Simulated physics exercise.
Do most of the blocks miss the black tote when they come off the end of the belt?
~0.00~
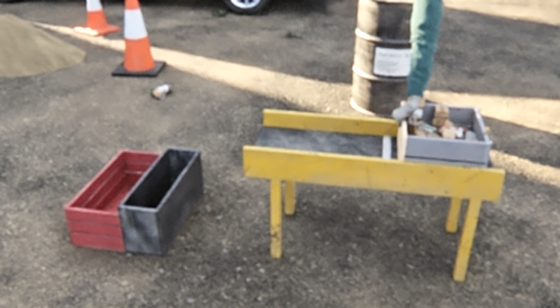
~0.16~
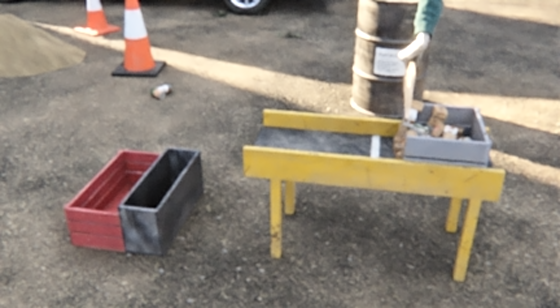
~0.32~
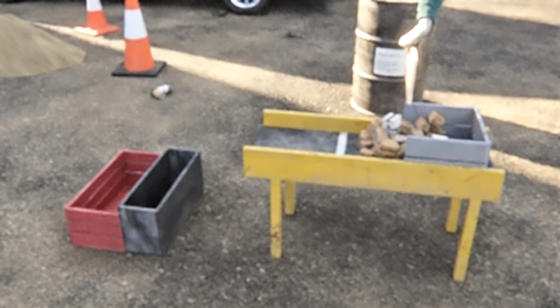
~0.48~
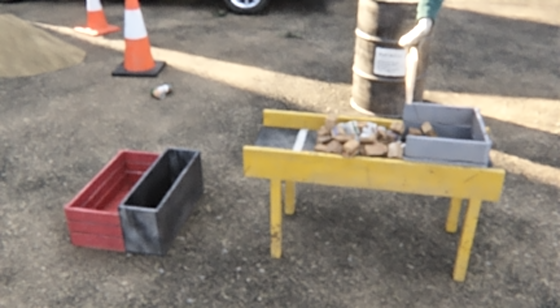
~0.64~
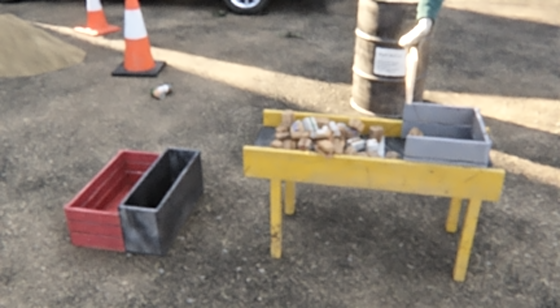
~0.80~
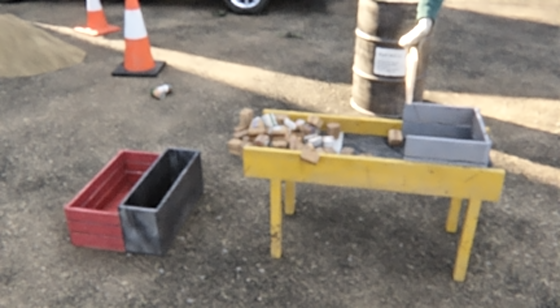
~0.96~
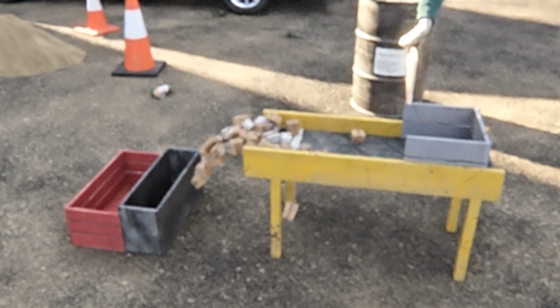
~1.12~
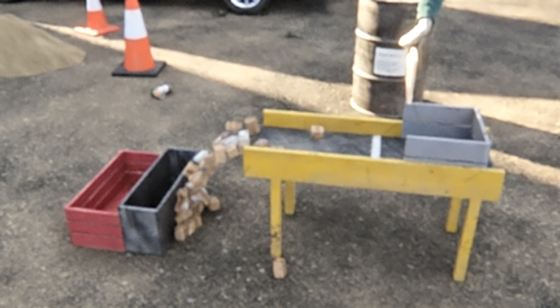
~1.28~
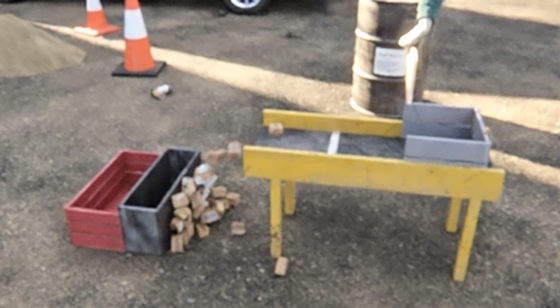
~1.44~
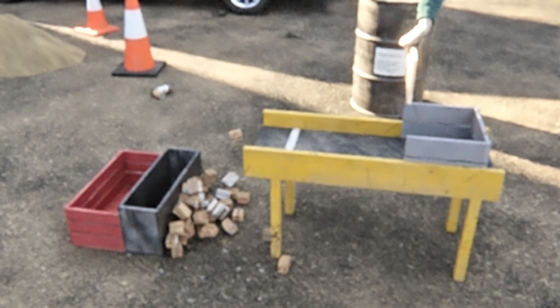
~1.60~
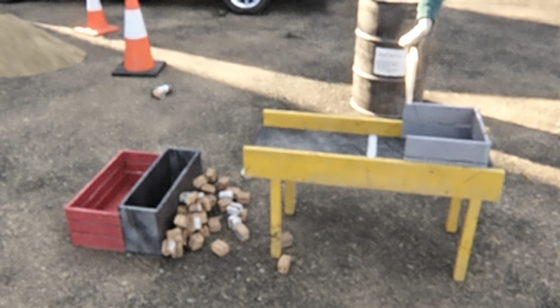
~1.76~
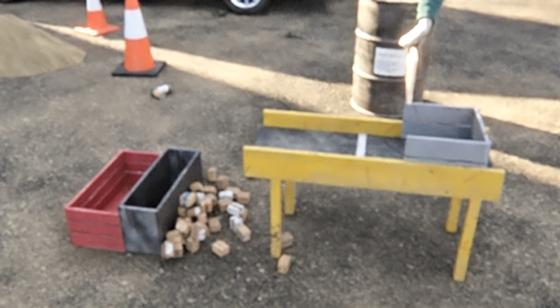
Yes, they drop short of the black tote and end up in a loose heap on the ground between it and the yellow stand.
Small tan and pale blocks riding left along a yellow-sided belt, tumbling off the end and piling on the ground beside a black tote.
